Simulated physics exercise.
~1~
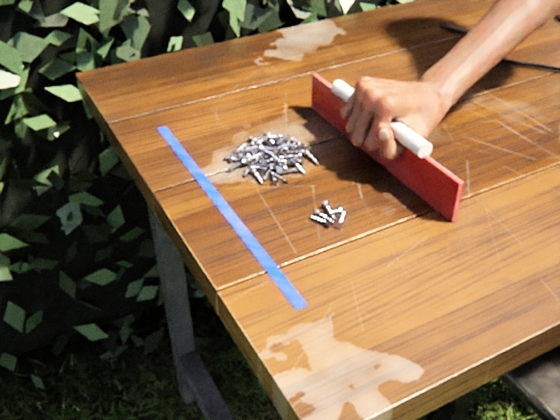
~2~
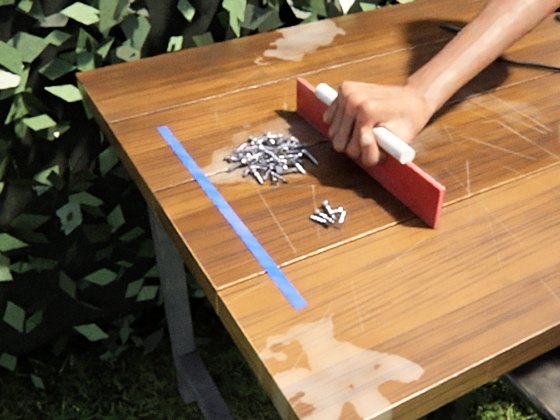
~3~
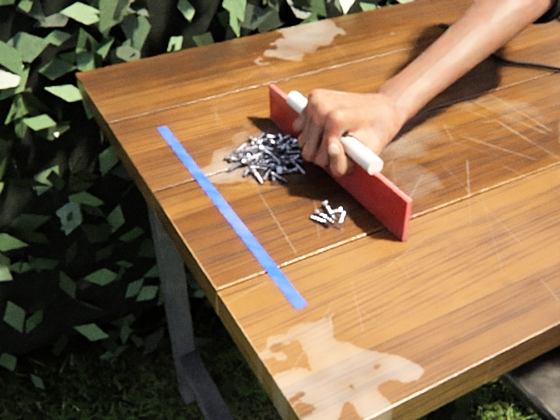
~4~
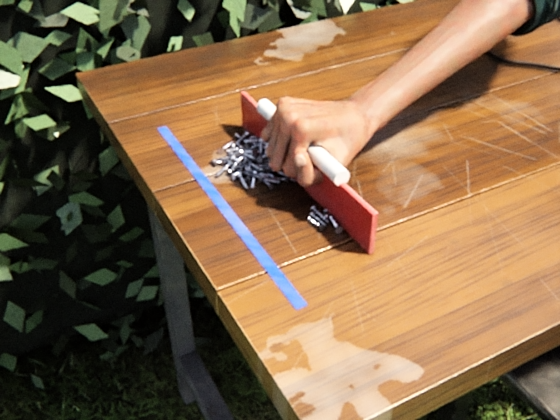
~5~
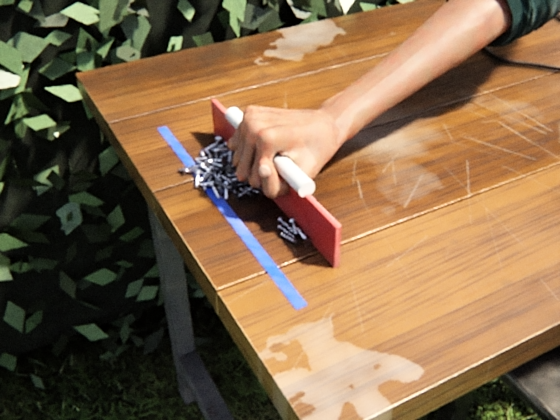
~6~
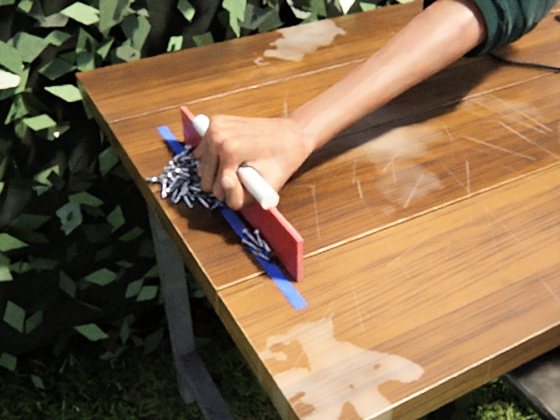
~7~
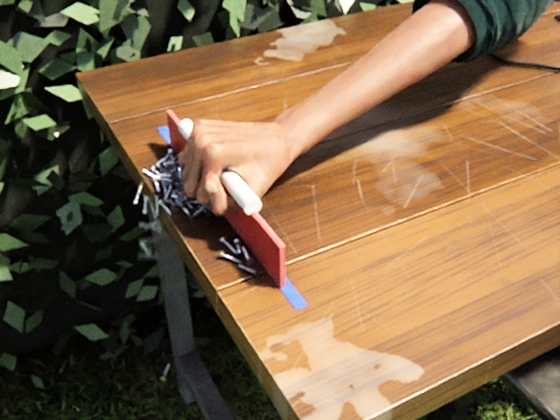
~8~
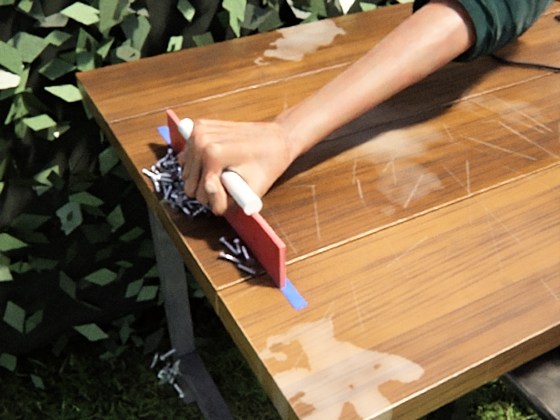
The video shows a hand sweeping a red scraper leftward across a wooden table, pushing a larger and a smaller pile of small metallic pieces past blue tape. The scraper stops on the tape; some of the larger pile falls over the edge, while the smaller pile stays on top.
